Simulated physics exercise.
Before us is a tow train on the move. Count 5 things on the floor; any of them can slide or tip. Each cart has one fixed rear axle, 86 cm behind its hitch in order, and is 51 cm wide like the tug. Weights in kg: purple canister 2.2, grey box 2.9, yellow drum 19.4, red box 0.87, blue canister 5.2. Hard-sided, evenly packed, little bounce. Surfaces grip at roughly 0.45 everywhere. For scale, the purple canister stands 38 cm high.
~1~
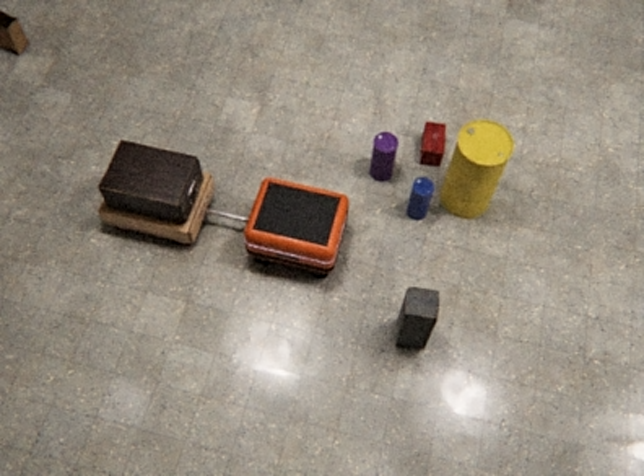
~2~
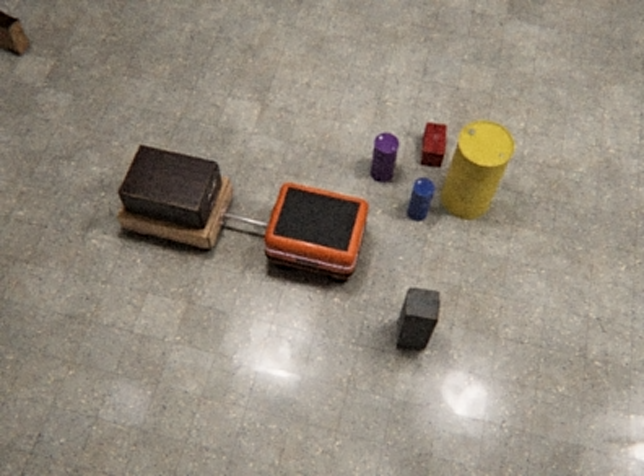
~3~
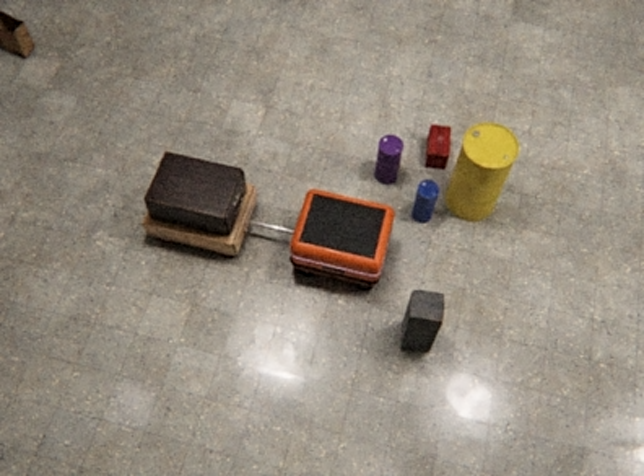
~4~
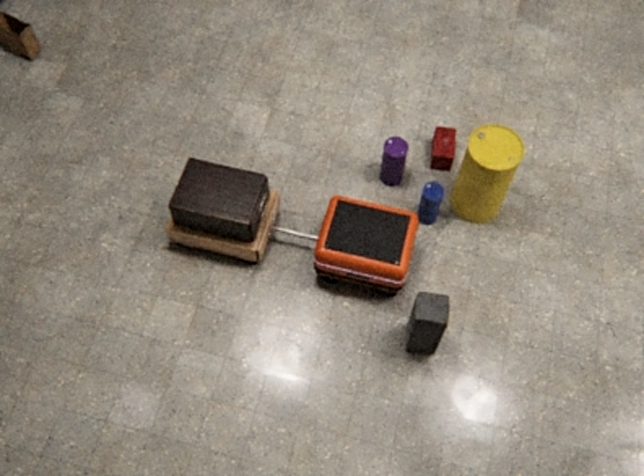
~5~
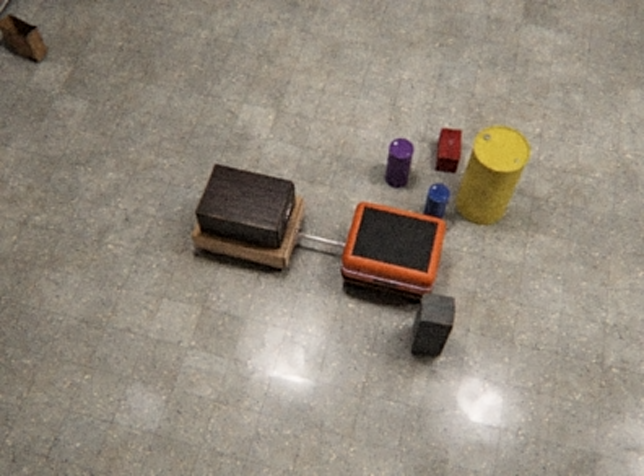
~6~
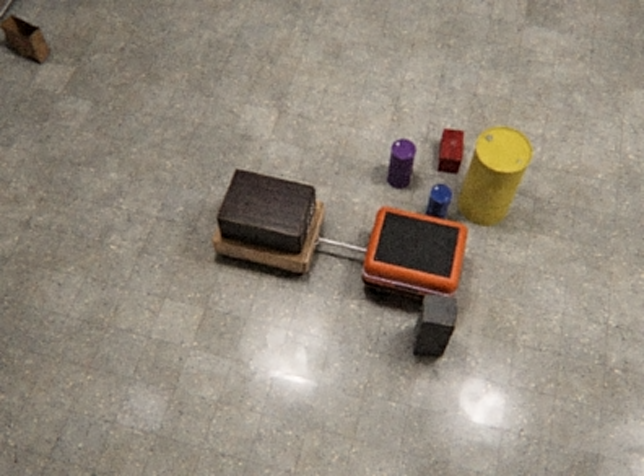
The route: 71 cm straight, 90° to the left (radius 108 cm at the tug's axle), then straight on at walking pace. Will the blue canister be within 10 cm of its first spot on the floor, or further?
The blue canister leaves its spot.
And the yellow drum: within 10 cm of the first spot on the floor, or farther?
The yellow drum gets shifted.
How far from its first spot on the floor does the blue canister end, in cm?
About 22 cm.
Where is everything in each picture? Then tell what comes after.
Tug 0 cm along; blue canister (420, 199); purple canister (384, 157), in the first frame.
Tug 13 cm along; yellow drum (475, 172); red box (434, 145), in the second frame.
Tug 29 cm along; purple canister (389, 160); grey box (422, 322), in the third frame.
Tug 42 cm along; yellow drum (485, 176); red box (443, 149), in the fourth frame.
Tug 57 cm along; purple canister (399, 164); grey box (432, 325), in the fifth frame.
Tug 71 cm along; blue canister (438, 206); yellow drum (493, 178), in the sixth frame.
Then, 1.30 s later than the last frame, tug 180 cm along; blue canister 6 cm from its spot near (443, 201); yellow drum 12 cm from its spot.
Then, 2.30 s later than the last frame, tug 264 cm along; blue canister 22 cm from its spot near (450, 183); yellow drum 51 cm from its spot.
When it is over, not toppled but over 10 cm from the start, yellow drum and blue canister; the other 3 within 10 cm of the start. End places, in pixels of the last picture, blue canister near (449, 183).
